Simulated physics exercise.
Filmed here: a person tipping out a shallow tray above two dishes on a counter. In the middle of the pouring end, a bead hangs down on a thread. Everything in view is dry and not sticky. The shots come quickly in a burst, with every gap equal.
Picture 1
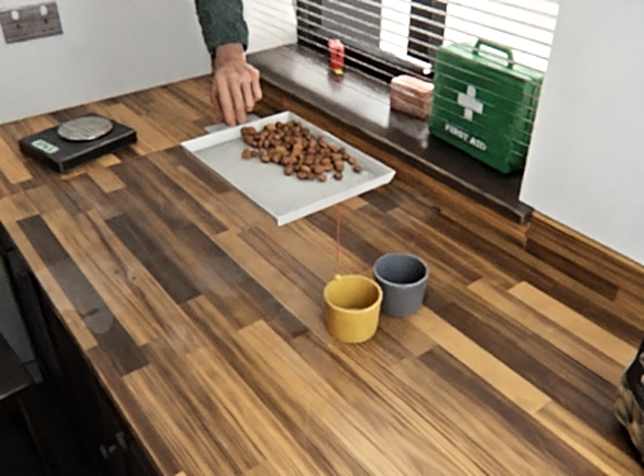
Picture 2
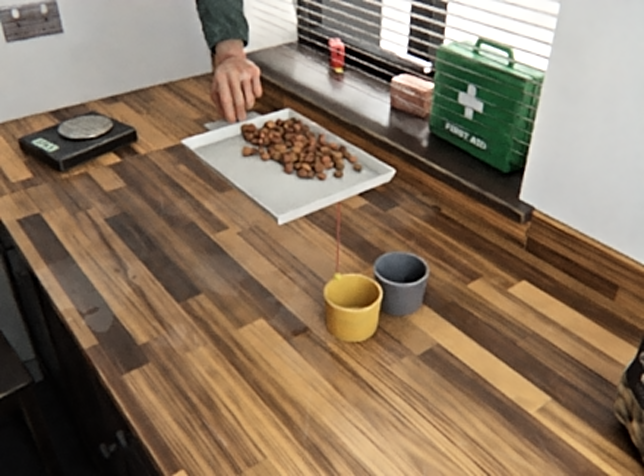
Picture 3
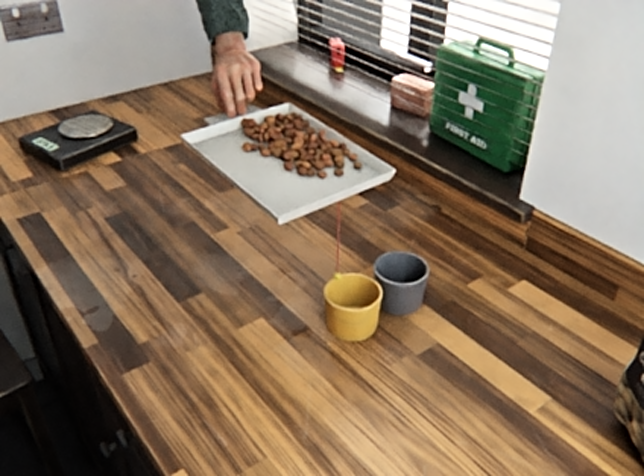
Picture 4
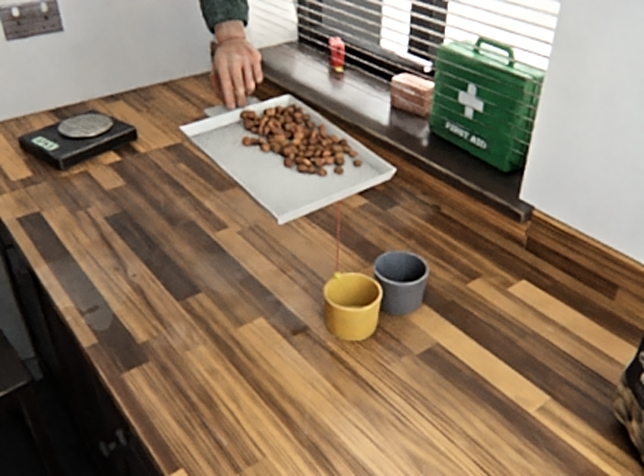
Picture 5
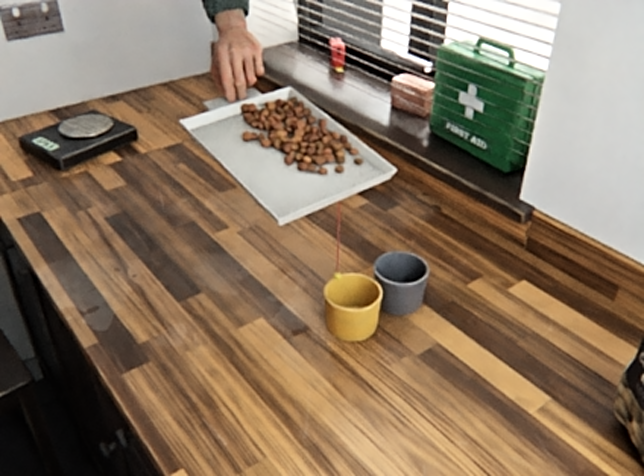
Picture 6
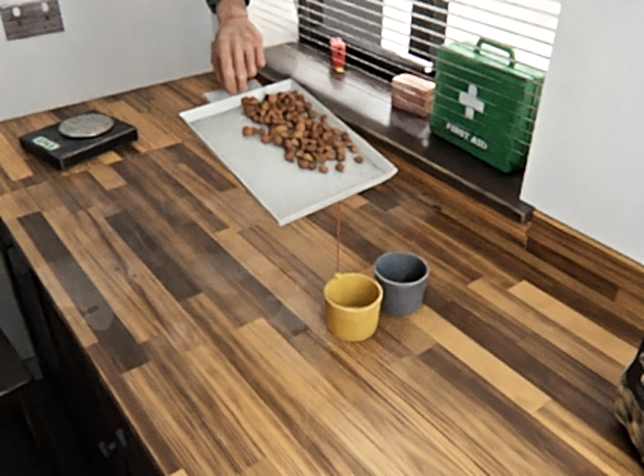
To begin with, a hand holds the far end of a shallow, pale tray of brown kibble level above a wooden counter, near a yellow dish and a grey one. The hand then raises that end slightly, tilting the tray a little toward its near left corner, while the pieces barely shift.
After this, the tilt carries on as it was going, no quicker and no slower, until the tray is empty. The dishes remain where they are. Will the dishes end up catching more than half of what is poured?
Pretty clear the dishes gather a lesser part of what falls.
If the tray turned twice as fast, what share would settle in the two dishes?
It comes to 10 per cent or so.
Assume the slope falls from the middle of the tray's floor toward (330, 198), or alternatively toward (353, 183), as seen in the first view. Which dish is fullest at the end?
One gives the leftmost dish and two gives the rightmost dish.
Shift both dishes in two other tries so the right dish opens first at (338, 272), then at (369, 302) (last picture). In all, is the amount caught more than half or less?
Result, first place: Not as much as half; second place: Exceeding half.
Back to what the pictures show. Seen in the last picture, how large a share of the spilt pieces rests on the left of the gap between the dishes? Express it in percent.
About 70 %.
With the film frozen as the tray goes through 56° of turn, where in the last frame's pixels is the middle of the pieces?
The middle of the pieces sits at roughly (331, 191).
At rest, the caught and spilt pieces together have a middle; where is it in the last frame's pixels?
Centre at rest: Close to (336, 344).
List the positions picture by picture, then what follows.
Corners of the pouring end (279, 214) and (389, 171), level; middle of the load (292, 144), bits of dog kibble; left dish (370, 321); right dish (418, 295); bead on its thread (337, 278), in the first frame.
Corners of the pouring end (279, 213) and (390, 170), level; middle of the load (293, 141), in the second frame.
Corners of the pouring end (279, 214) and (390, 169), tipped barely, lowest at the left corner; middle of the load (293, 137), in the third frame.
Corners of the pouring end (279, 214) and (390, 169), tipped a little, lowest at the left corner; middle of the load (293, 132), in the fourth frame.
Corners of the pouring end (280, 216) and (391, 169), tipped a little, lowest at the left corner; middle of the load (300, 135), in the fifth frame.
Corners of the pouring end (280, 217) and (392, 169), tipped a little, lowest at the left corner; middle of the load (301, 130); left dish (370, 319); right dish (418, 294), in the sixth frame.
Just after the last frame, tray tipped steeply; the larger part on the tray; just a few in the left dish; just a few outside both; about a tenth in the air.
A moment on, tray tipped right over; about a tenth on the tray; roughly a quarter in the left dish; roughly half outside both; roughly a quarter in the air.
Further on, tray tipped past a quarter turn; roughly a quarter in the left dish; the larger part outside both.
When it is over, tray tipped past a quarter turn; roughly a quarter in the left dish; not one in the right dish; the larger part outside both.
